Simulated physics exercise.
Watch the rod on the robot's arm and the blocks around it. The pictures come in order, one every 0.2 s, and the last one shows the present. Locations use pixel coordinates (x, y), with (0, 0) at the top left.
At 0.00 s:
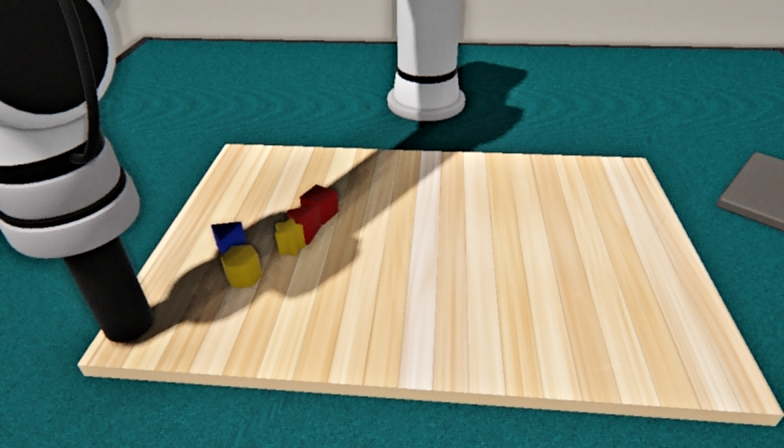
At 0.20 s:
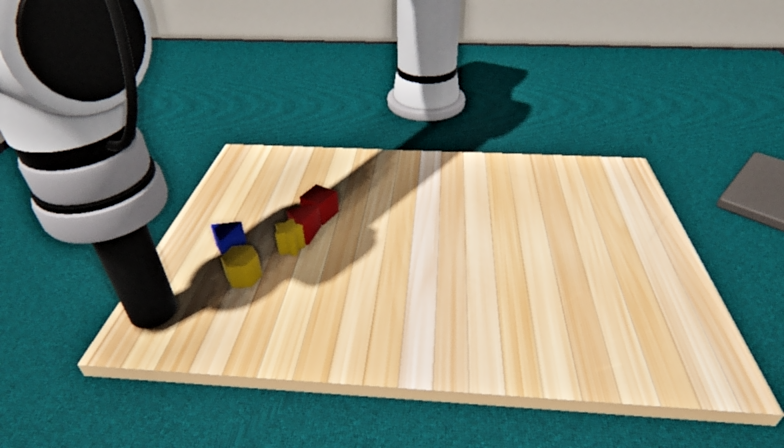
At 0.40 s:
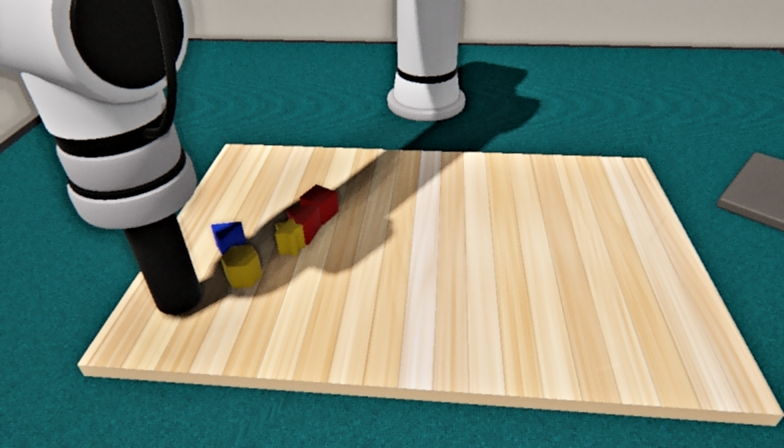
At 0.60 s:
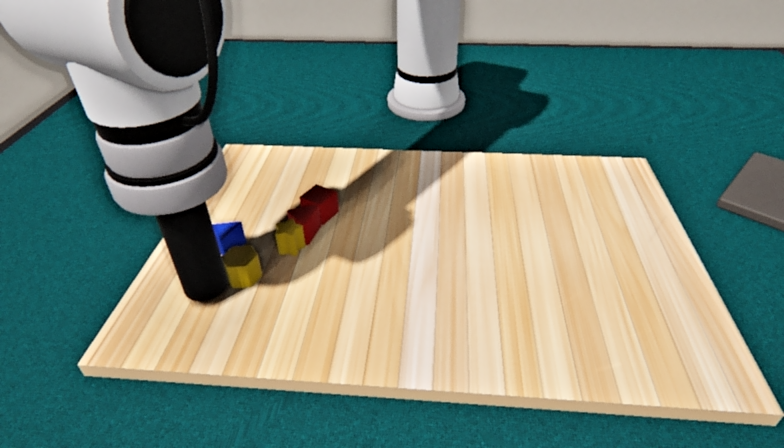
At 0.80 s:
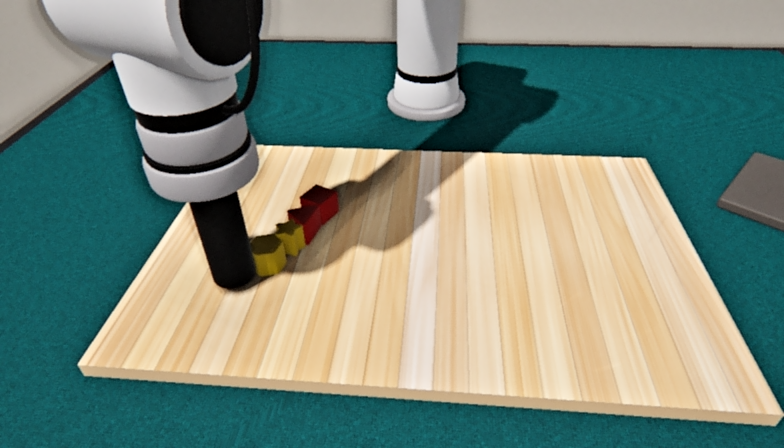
On a wooden board over a green surface, a robot arm slid its black rod rightward and slightly away, passing in front of a blue block and nudging a yellow block toward another yellow one.
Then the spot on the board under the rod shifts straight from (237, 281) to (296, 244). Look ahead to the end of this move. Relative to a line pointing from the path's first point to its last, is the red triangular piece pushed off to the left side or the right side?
Answer: Right.
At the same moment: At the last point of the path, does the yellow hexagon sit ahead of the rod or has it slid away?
Ahead.
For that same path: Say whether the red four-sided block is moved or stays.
That block ends up displaced.
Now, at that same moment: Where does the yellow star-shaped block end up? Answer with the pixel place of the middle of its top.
I expect it at (347, 202).
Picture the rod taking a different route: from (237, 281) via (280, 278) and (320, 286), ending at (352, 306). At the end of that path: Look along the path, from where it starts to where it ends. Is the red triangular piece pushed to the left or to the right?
With start-to-end as forward, it shifts left.
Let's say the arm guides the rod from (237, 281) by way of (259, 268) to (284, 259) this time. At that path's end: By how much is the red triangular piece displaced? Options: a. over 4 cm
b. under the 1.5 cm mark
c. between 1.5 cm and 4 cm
I'll go with a - over 4 cm.
On the path given first. Halfway along, rod at (267, 254); yellow hexagon at (295, 224); yellow star-shaped block at (316, 212), turned 30° clockwise; red triangular piece at (336, 202); red four-sided block at (325, 189), turned 45° anticlockwise.
At the end, rod at (295, 237); yellow hexagon at (323, 209); yellow star-shaped block at (347, 202), turned 50° clockwise; red triangular piece at (366, 192), turned 15° anticlockwise; red four-sided block at (325, 189), turned 50° anticlockwise.
